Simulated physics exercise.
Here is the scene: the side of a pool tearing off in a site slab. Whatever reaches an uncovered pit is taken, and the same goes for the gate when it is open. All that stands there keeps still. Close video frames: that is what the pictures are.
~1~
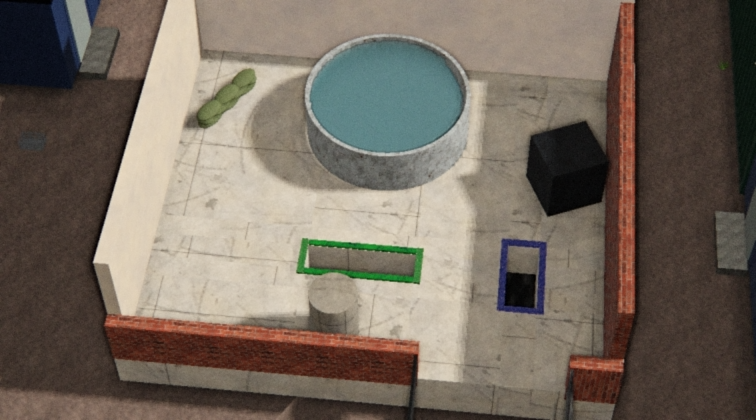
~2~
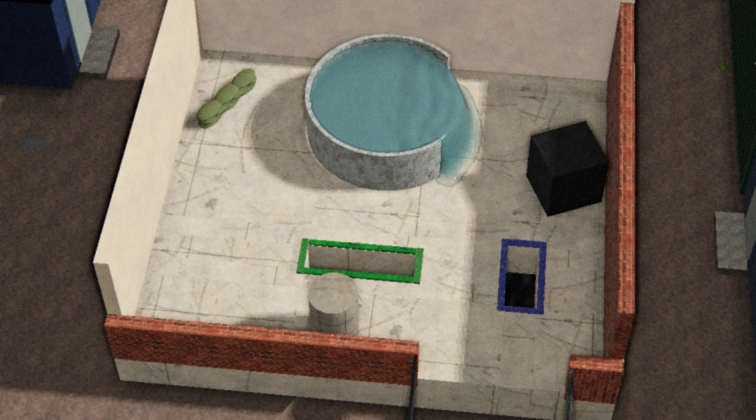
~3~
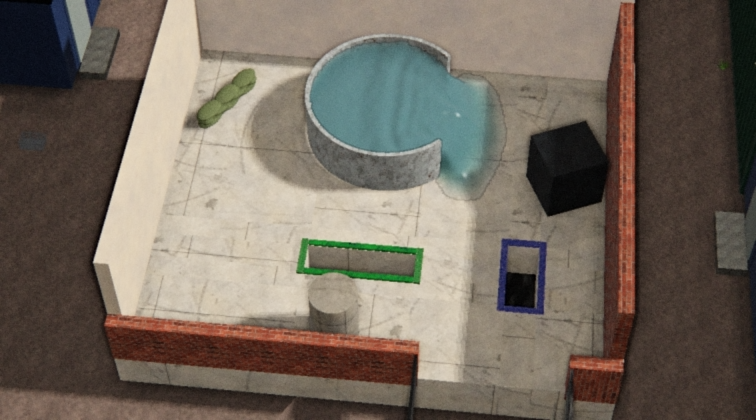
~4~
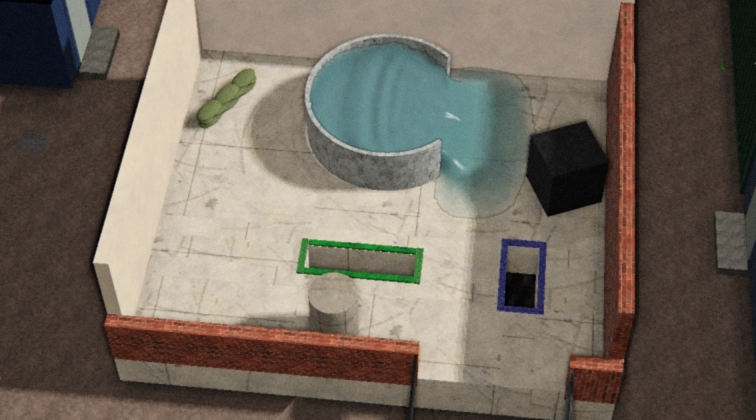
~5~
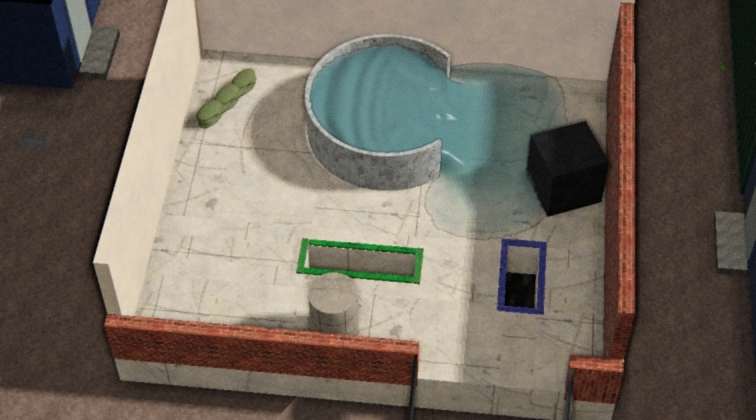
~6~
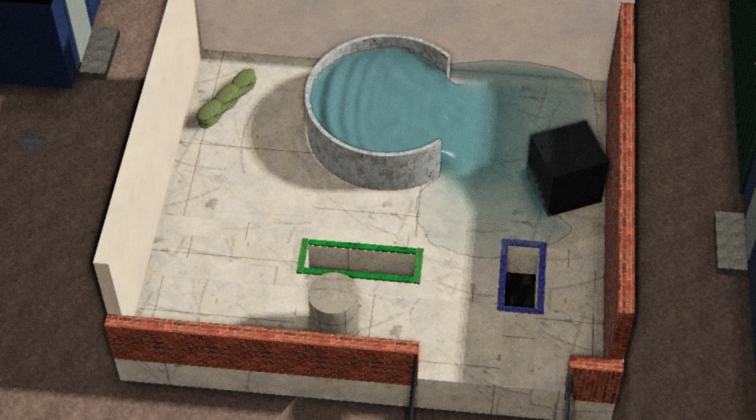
Water poured out through a gap that opened in the right side of a round stone pool and spread across the pale walled slab, reaching around the black block while everything else stayed still.
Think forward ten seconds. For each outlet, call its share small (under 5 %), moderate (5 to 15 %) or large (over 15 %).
The gate - large, the green pit - small, the blue pit - large.
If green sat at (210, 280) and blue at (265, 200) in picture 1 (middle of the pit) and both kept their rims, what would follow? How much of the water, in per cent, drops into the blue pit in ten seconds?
Roughly 0 per cent ends up in the blue pit.
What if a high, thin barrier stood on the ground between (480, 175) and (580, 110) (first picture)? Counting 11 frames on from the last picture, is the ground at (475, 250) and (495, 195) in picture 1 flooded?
Swamped, then swamped.
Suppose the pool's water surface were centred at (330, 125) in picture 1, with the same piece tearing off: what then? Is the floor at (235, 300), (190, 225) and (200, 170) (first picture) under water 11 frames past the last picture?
So, first one stays dry, second one stays dry, third one stays dry.
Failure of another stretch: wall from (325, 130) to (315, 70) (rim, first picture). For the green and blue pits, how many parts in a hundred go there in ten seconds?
Green: 20 percent; blue: 4 percent.
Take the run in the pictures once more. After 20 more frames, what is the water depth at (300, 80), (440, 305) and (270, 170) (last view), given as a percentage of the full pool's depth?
In the order asked, some 0, 2 and 0 in a hundred.
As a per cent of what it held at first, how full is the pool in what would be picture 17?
Estimate: Close to 40 %.
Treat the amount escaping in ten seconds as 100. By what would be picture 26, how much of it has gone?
It comes to around 20 per cent.
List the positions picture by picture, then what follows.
Still water in the round pool at (388, 96), in the first picture.
Water pours out at (465, 124) and has run to (447, 183), in the second picture.
The front is at a hidden place, out from the gap at (465, 125), in the third picture.
Water pours out at (465, 127) and has run to (478, 214), in the fourth picture.
Water pours out at (465, 127) and has run to (524, 226), in the fifth picture.
Water pours out at (465, 127) and has run to (551, 239), in the sixth picture.
A moment on, water covers 30 % of the floor; the gate 0 %, the green pit 0 %, the blue pit 1 %.
Next, water covers 30 % of the floor; the gate 0 %, the green pit 0 %, the blue pit 4 %.
Then, water covers 40 % of the floor; the gate 1 %, the green pit 0 %, the blue pit 7 %.
Later, water covers 65 % of the floor; the gate 8 %, the green pit 1 %, the blue pit 13 %.
In the end, water covers 85 % of the floor; the gate 18 %, the green pit 2 %, the blue pit 19 %.
